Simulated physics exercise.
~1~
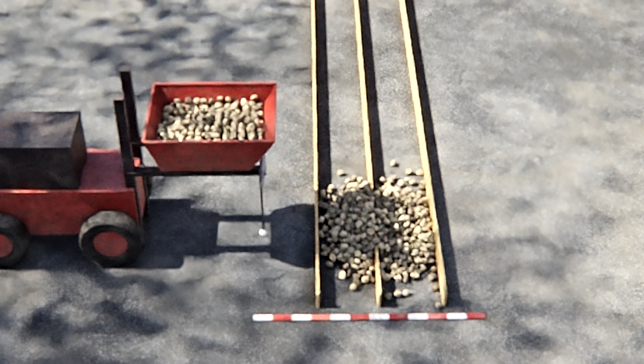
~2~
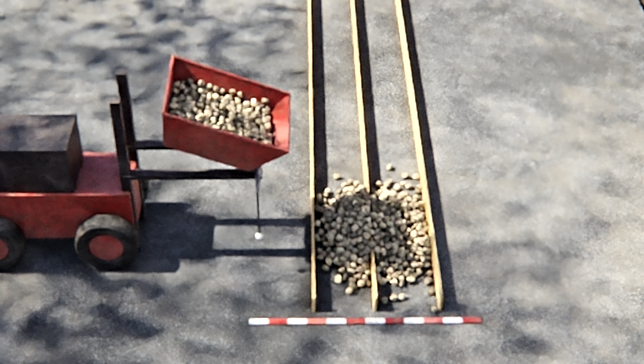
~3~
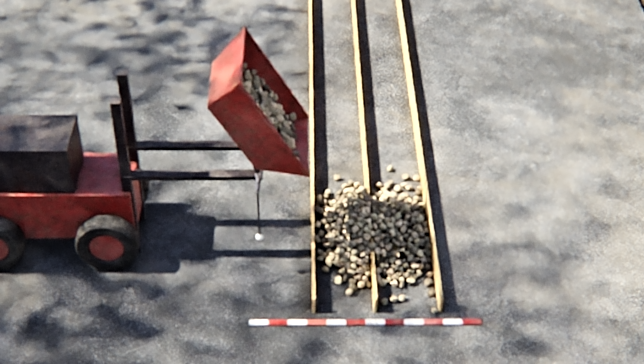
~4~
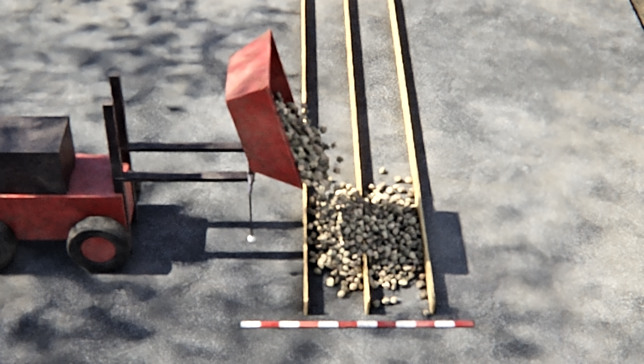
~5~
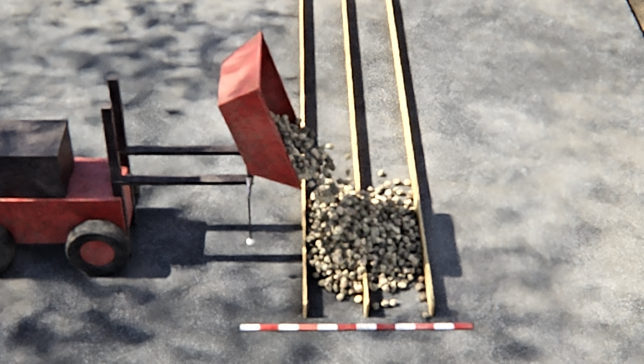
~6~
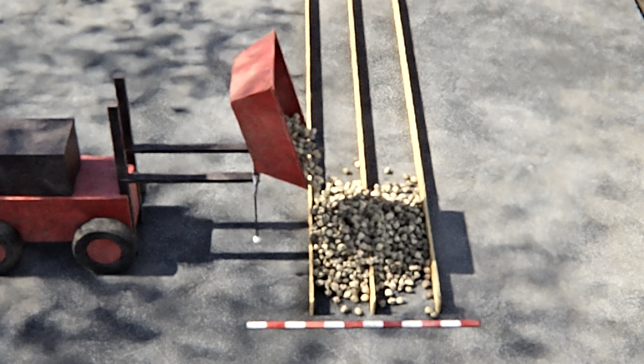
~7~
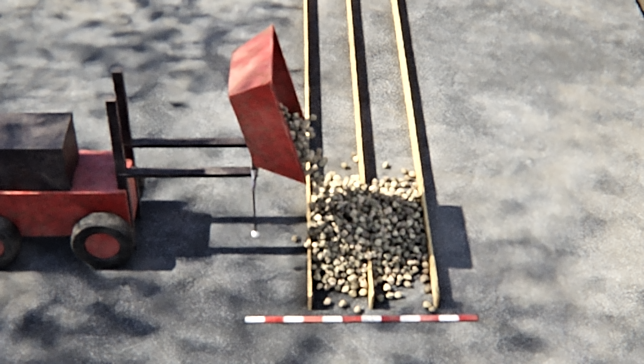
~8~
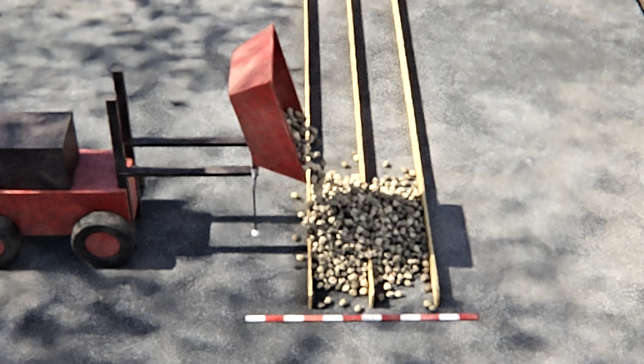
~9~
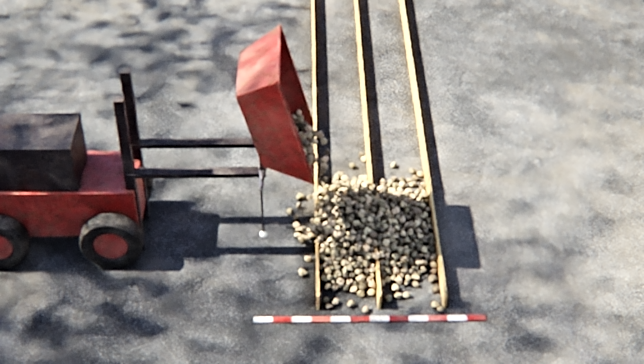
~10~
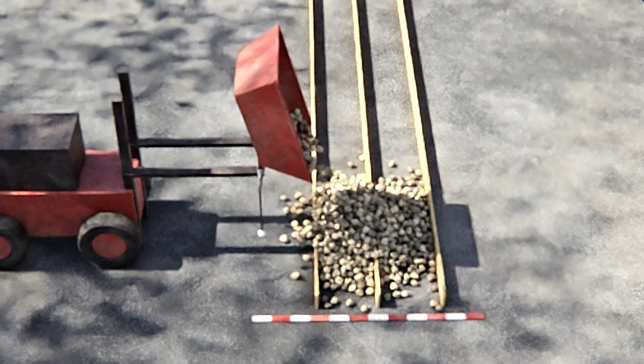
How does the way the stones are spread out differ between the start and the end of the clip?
At the start the stones are divided between the level skip on the left and the pile among the planks on the right. At the end most of them lie in the larger pile on the right, with only some left in the tilted skip.
The clip shows a red fork truck tipping its raised red skip to the right, pouring stones onto a pile lying between wooden planks. The skip stays steeply tilted with some stones still inside, while the pile has grown and a few stones lie left of the planks.
